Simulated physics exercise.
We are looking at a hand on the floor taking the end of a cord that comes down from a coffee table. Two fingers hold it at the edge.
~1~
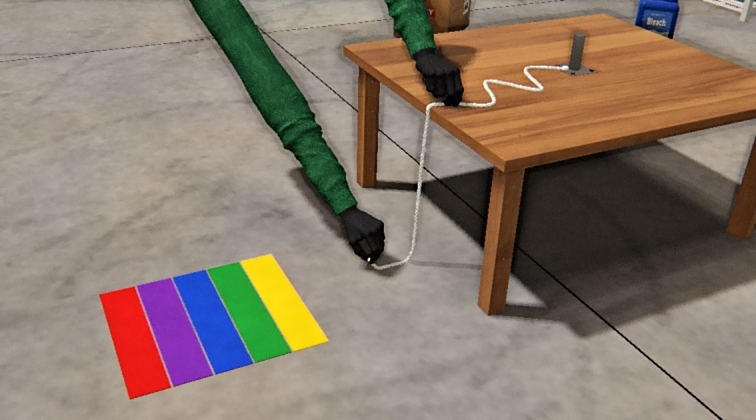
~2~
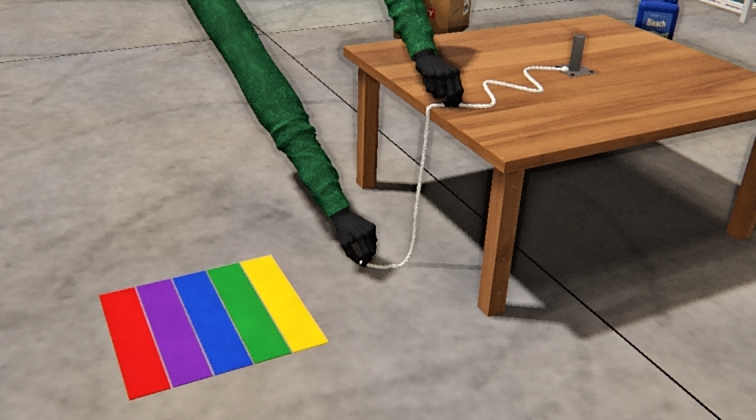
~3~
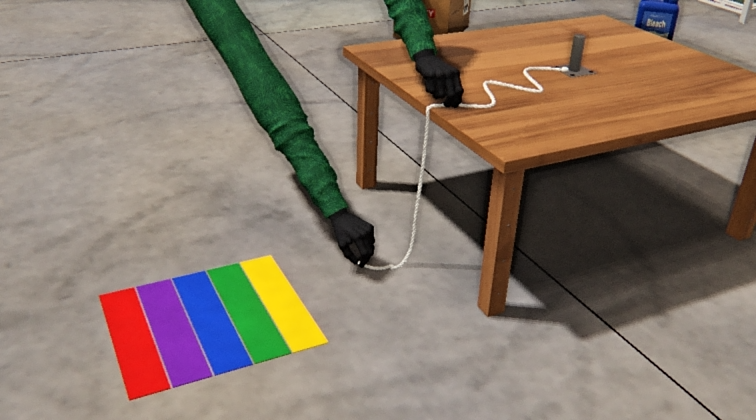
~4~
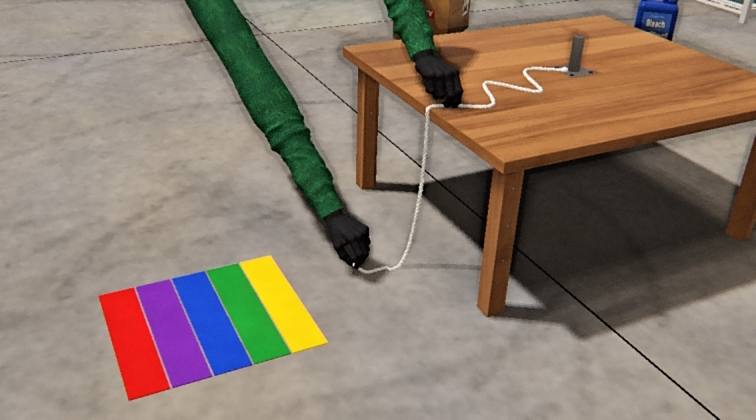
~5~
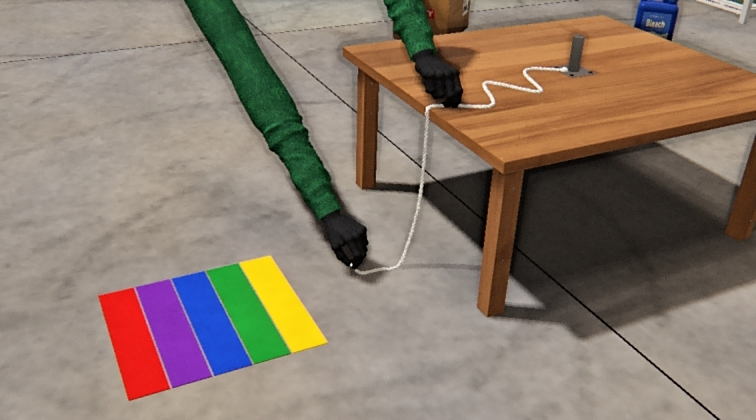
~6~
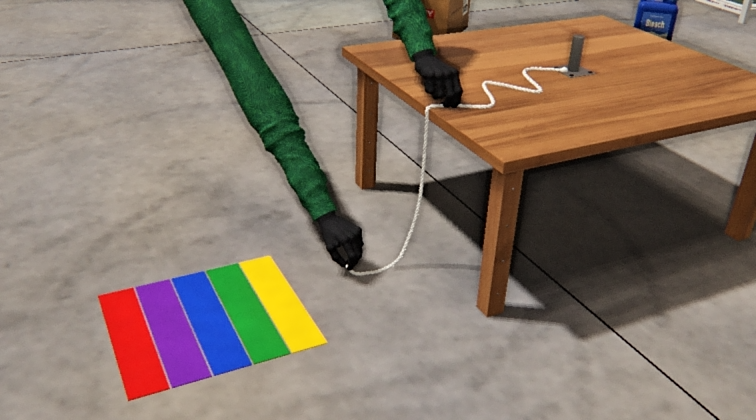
We see a black-gloved hand near the floor holding the end of a white cord that hangs from a wooden table, drawing it slightly left toward a striped multicoloured panel while another gloved hand stays on the tabletop.
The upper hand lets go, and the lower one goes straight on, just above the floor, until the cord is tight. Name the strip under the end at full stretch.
It halts on the red strip.
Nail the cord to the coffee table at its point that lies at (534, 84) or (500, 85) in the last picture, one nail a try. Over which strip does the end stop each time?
It would be purple; blue.
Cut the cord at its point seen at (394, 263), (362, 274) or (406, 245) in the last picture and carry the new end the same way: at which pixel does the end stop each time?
In that order: (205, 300), (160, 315) and (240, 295).
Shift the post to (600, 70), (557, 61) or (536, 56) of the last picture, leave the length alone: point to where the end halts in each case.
In that order: (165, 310), (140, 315) and (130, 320).
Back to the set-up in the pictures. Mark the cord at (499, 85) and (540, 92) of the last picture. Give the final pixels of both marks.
About (454, 96), and the other about (488, 89).
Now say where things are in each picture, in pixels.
In the first frame, end (369, 259); yellow (300, 328); green (264, 339); blue (225, 349); purple (186, 360); red (144, 372).
In the second frame, end (361, 262); cord through (532, 69) (532, 91) (491, 95) (439, 106) (420, 179) (411, 250).
In the third frame, end (359, 263).
In the fourth frame, end (354, 264); cord through (532, 69) (531, 91) (490, 95) (438, 106) (422, 179) (407, 251).
In the fifth frame, end (352, 265).
In the sixth frame, end (347, 266); cord through (532, 69) (531, 91) (490, 95) (438, 106) (422, 179) (404, 251).
Soon after, end near (204, 301); over blue.
Then, end near (156, 314); over purple.
At full stretch, end near (126, 321); over red. Over red.
